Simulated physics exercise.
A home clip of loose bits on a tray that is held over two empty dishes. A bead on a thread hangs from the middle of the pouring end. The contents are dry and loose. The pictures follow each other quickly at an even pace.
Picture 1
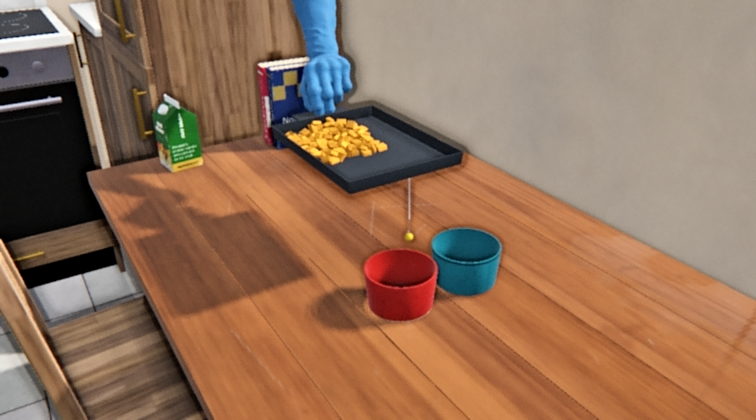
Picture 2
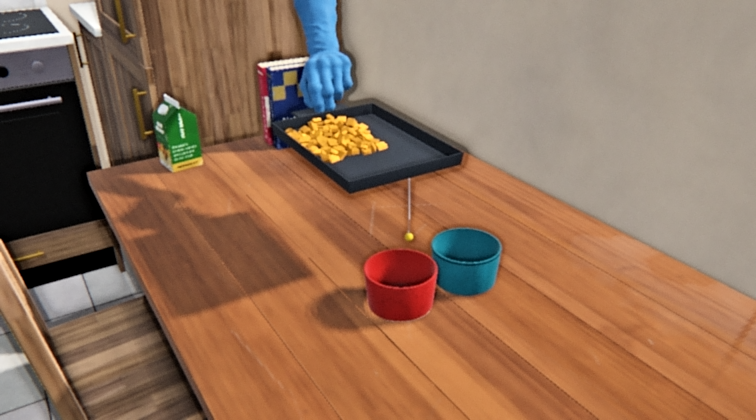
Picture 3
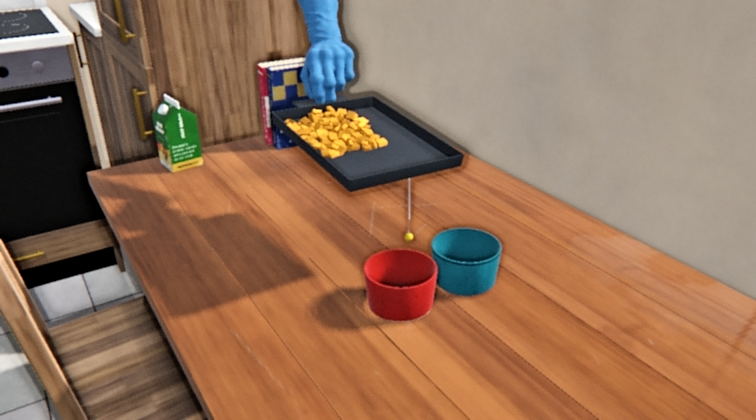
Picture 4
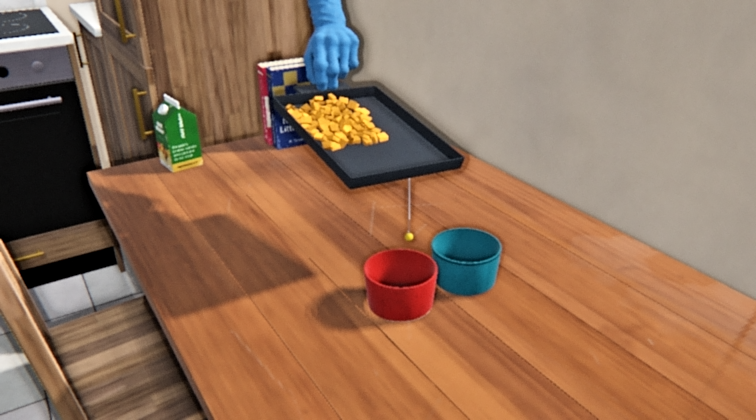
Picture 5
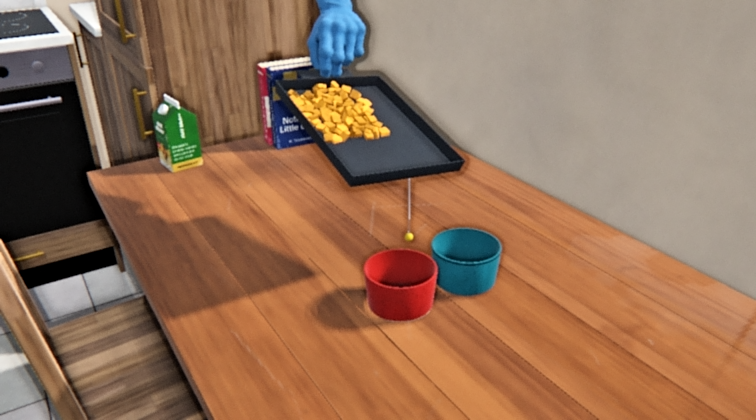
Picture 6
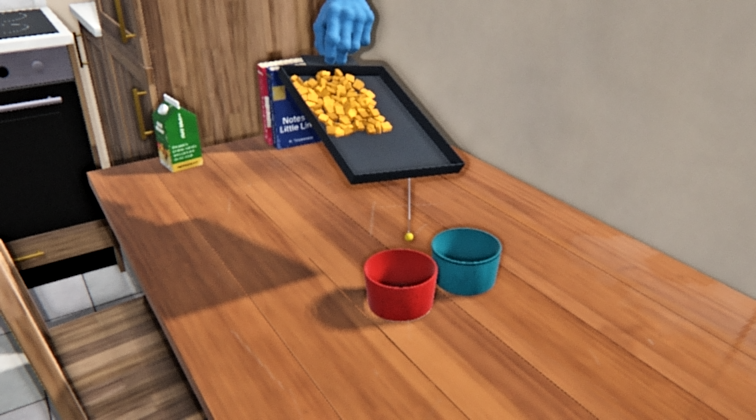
At first, a blue hand holds a dark tray of small golden pieces nearly level above a wooden counter, near a red dish and a teal dish. The hand then steadily raises the far end, so the tray slants more clearly toward its lower right corner, while the pieces stay bunched near the raised end.
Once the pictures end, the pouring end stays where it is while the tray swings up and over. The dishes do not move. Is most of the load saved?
They take more than half between them.
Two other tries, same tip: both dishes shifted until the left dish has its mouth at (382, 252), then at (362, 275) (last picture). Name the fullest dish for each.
In turn: The right one; the right-hand dish.
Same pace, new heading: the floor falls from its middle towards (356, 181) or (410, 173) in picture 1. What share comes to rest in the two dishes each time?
Near 30 % and 70 %.
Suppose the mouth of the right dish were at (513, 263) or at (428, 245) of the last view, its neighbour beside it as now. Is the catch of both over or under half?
At the first place below a half, at the second below a half.
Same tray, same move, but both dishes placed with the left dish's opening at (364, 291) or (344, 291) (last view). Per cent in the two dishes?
The first gives 10 %, the second 0 %.
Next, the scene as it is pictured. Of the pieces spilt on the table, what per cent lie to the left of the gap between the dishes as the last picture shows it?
Roughly 20 in a hundred.
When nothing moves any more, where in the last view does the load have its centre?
At about (471, 272).
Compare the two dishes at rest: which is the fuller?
The winner is the dish on the right.
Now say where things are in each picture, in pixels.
The first frame shows corners of the pouring end (350, 181) and (461, 152), level; middle of the load (335, 139), small crackers; left dish (421, 300); right dish (487, 275); bead on its thread (409, 237).
The second frame shows corners of the pouring end (350, 181) and (462, 152), level; middle of the load (335, 137).
The third frame shows corners of the pouring end (351, 179) and (462, 154), tipped barely, lowest at the right corner; middle of the load (335, 130).
The fourth frame shows corners of the pouring end (352, 177) and (463, 157), tipped a little, lowest at the right corner; middle of the load (336, 120).
The fifth frame shows corners of the pouring end (354, 175) and (463, 160), tipped clearly, lowest at the right corner; middle of the load (338, 110).
The sixth frame shows corners of the pouring end (356, 173) and (464, 163), tipped clearly, lowest at the right corner; middle of the load (341, 101); left dish (421, 300); right dish (487, 275).
Just after the last frame, tray tipped steeply; the larger part on the tray; just a few in the right dish; roughly a quarter in the air.
A moment on, tray tipped past a quarter turn; about a tenth on the tray; just a few in the left dish; roughly two thirds in the right dish; roughly a quarter outside both; about a tenth in the air.
Further on, tray tipped past a quarter turn; just a few in the left dish; roughly two thirds in the right dish; roughly a quarter outside both.
When it is over, tray tipped past a quarter turn; just a few in the left dish; roughly two thirds in the right dish; roughly a quarter outside both.
